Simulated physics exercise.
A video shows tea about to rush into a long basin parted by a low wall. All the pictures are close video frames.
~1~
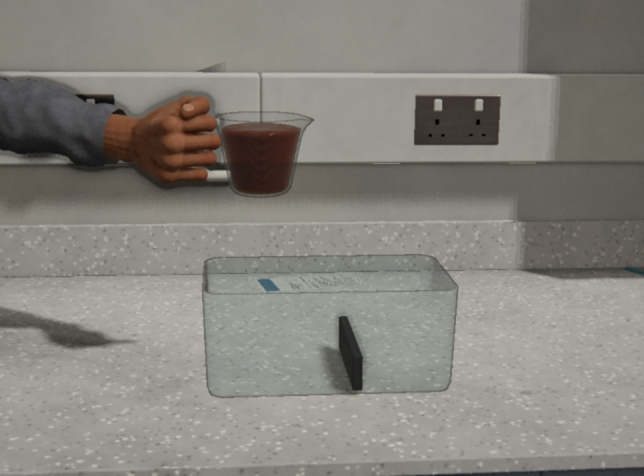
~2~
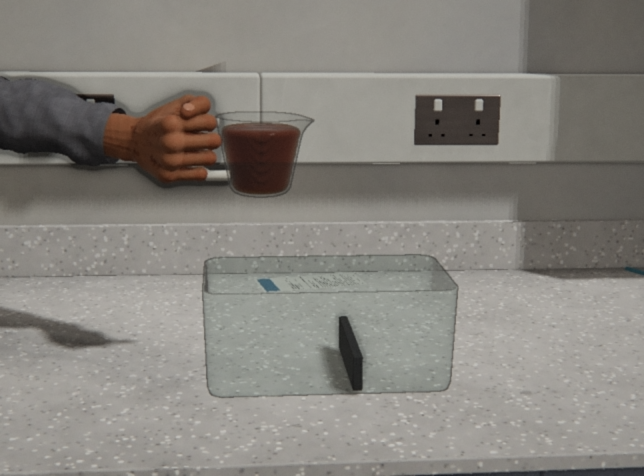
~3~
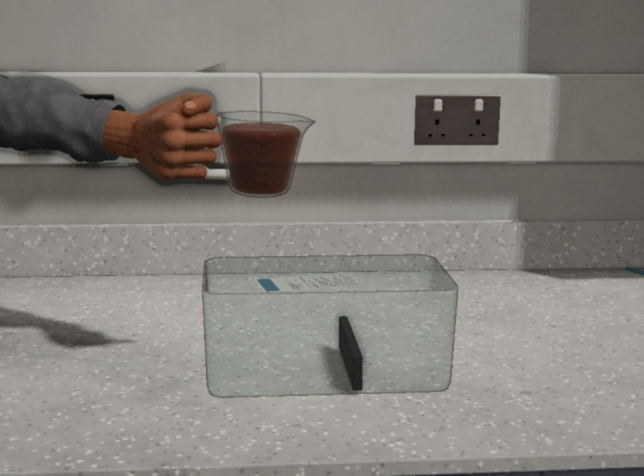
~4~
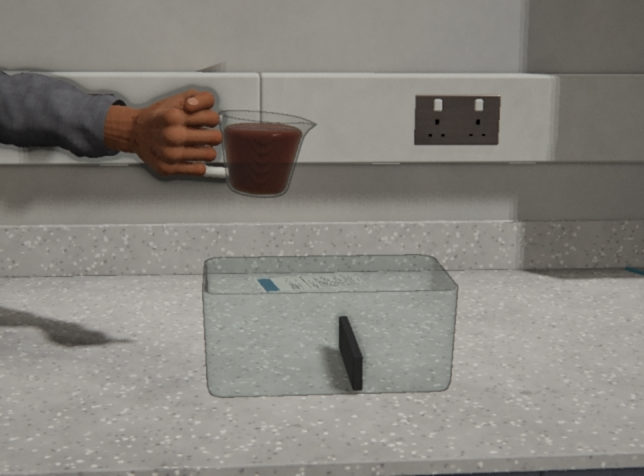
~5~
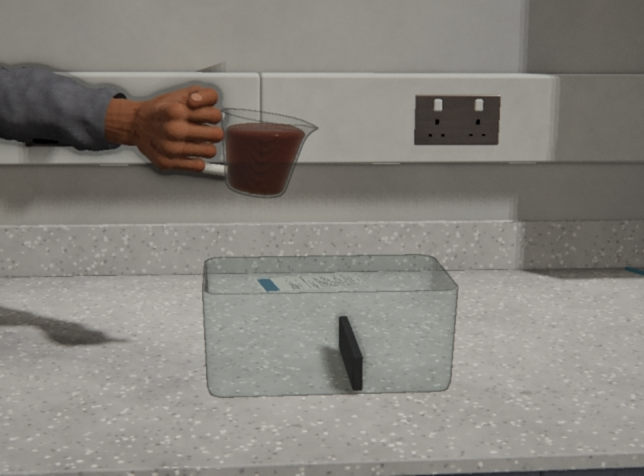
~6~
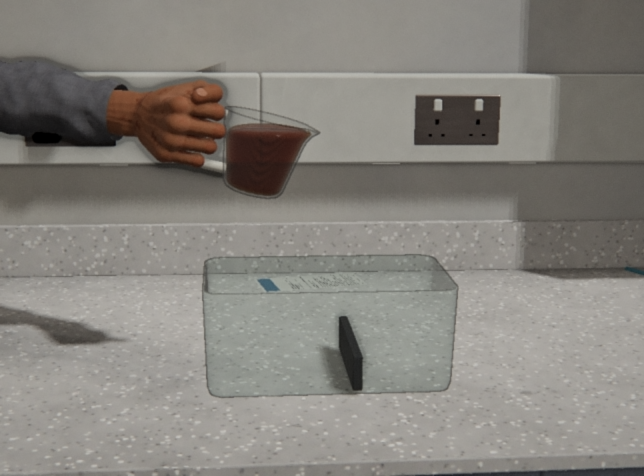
A hand in a grey sleeve holds a clear measuring jug of reddish-brown tea, level at first, above a long, clear, empty basin with a low dark wall inside. The hand then slowly tilts the jug slightly to the right, and the tea shifts toward the spout while the basin stays still.
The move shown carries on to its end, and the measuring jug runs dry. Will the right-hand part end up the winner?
Yes.
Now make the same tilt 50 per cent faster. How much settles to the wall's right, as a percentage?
Near 60 parts in a hundred.
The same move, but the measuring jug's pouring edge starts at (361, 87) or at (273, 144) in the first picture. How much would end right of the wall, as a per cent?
Roughly 70 % the first time and roughly 5 % the second.
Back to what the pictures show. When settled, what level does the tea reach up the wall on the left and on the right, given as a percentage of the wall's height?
It settles around 10 on the left side and around 40 on the right side.
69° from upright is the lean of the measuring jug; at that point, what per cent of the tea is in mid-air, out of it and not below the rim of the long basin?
It works out to about 25 percent.
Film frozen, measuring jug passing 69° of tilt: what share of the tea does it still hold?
60 per cent, roughly.
A moment on, the tilt is 69° and 60 per cent is still to pour, 1 is left of the wall and 13 right of it.
Next, the tilt is 104° and 6 per cent is still to pour, 11 is left of the wall and 70 right of it.
Then the tilt is 110° and 0 per cent is still to pour, 23 is left of the wall and 76 right of it.
Later the tilt is 110° and 0 per cent is still to pour, 22 is left of the wall and 77 right of it.
In the end 22 per cent lies left of the wall, 77 right of it and 1 outside.
